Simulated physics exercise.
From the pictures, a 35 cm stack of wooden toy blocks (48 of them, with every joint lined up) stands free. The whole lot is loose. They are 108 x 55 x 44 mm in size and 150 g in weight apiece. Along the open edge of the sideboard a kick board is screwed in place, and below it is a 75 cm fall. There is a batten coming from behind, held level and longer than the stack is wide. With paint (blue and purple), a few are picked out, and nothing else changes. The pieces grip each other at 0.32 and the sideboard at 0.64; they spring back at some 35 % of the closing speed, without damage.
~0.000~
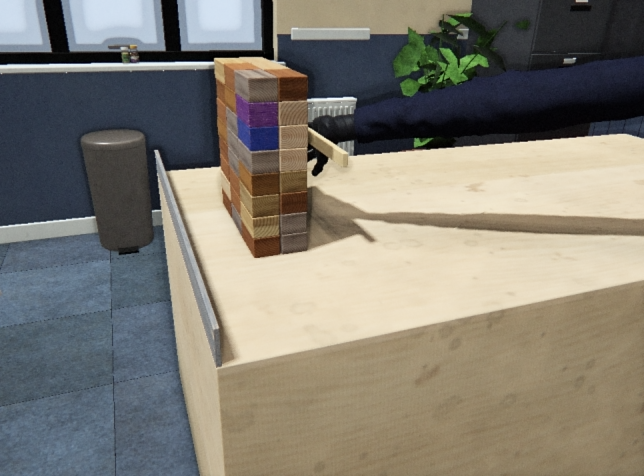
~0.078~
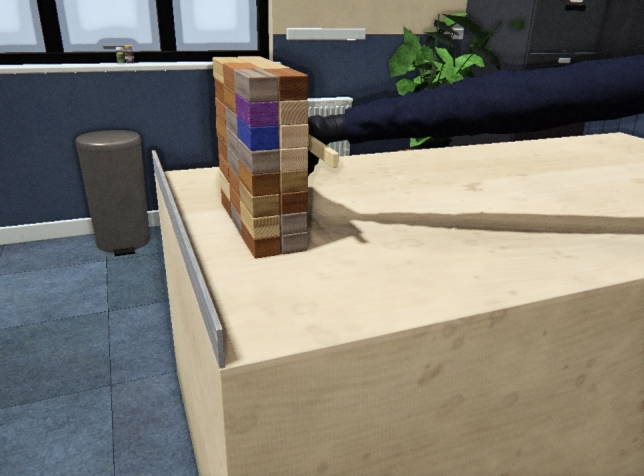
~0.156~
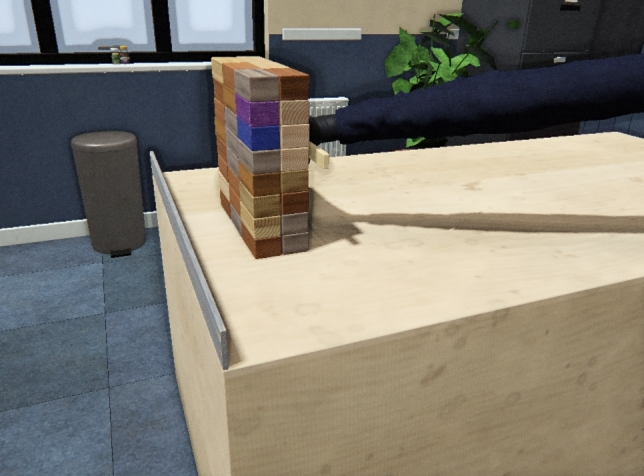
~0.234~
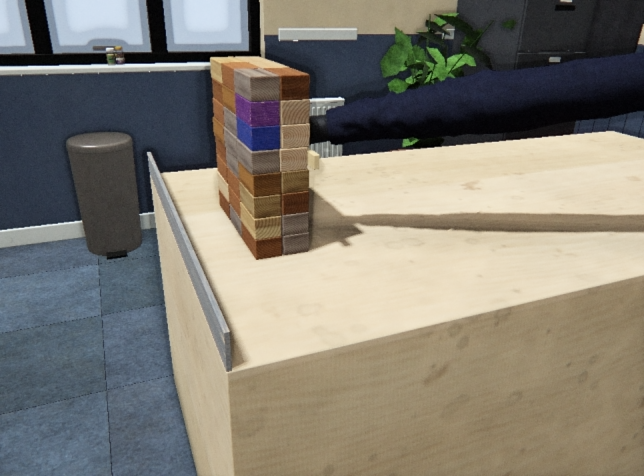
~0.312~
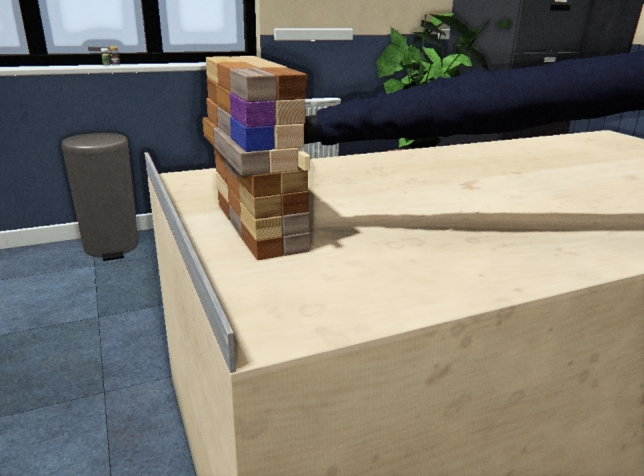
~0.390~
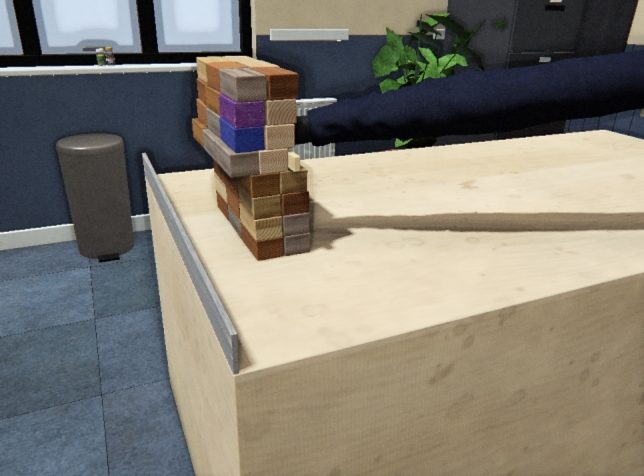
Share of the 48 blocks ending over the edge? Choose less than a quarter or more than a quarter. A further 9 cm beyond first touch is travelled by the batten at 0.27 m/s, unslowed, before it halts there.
It works out to over a quarter of the lot.
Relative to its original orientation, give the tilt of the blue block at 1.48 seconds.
180°.
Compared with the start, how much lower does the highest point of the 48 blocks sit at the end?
The top ends up some 18 cm lower.
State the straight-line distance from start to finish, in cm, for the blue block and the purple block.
Blue ends up 112 cm away; purple ends up 128 cm away.
After 0.64 s, none of the 48 blocks over the edge, 38 disturbed; blue block leaning 35°, 28 mm lower; purple block leaning 35°, 34 mm lower.
After 0.96 s, 9 of the 48 blocks over the edge; purple block upside down; blue block on its side.
After 1.48 s, 25 of the 48 blocks over the edge; blue block upside down; purple block on its side.
By the end (2.0 s), 25 of the 48 blocks over the edge; blue block upside down; purple block upside down. That is 52 per cent.
